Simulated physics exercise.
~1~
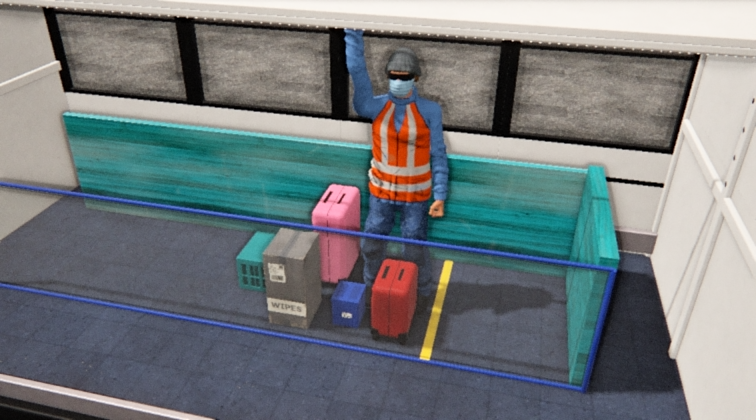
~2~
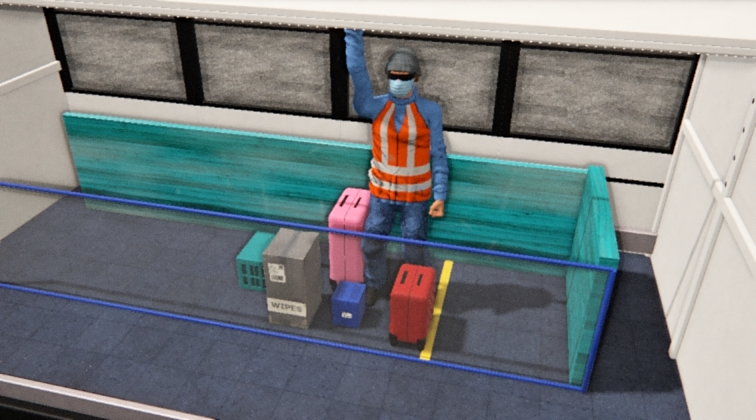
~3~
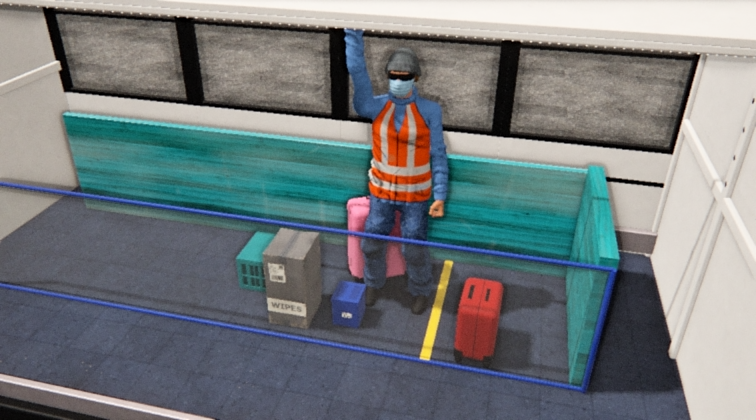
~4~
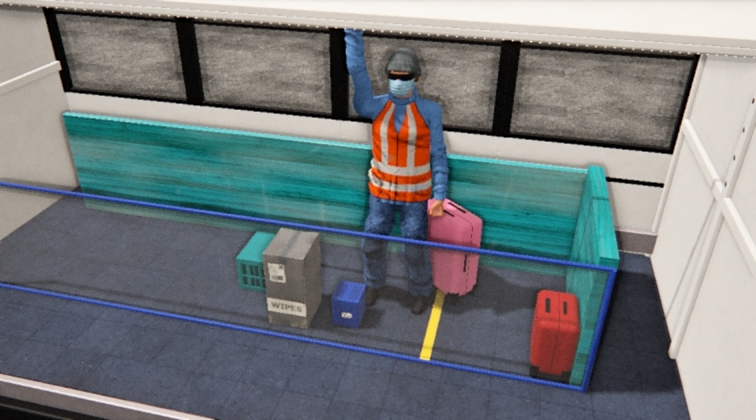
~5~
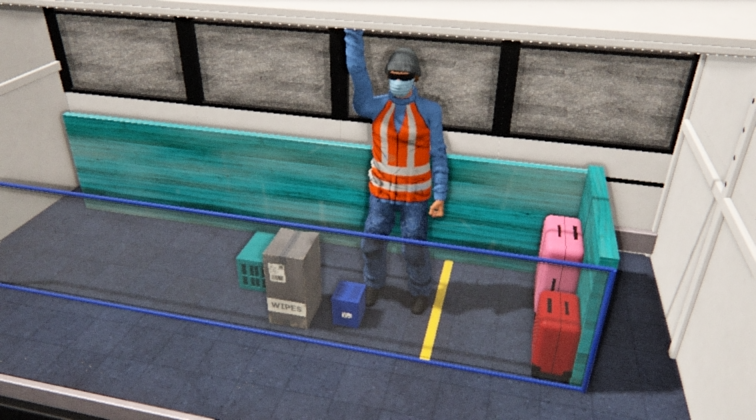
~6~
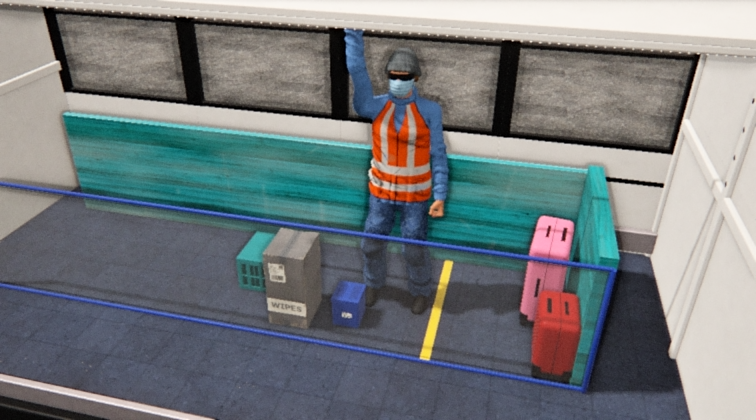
Pink and red suitcases rolling right past a standing worker and across a yellow line, the pink one finally edging back left.
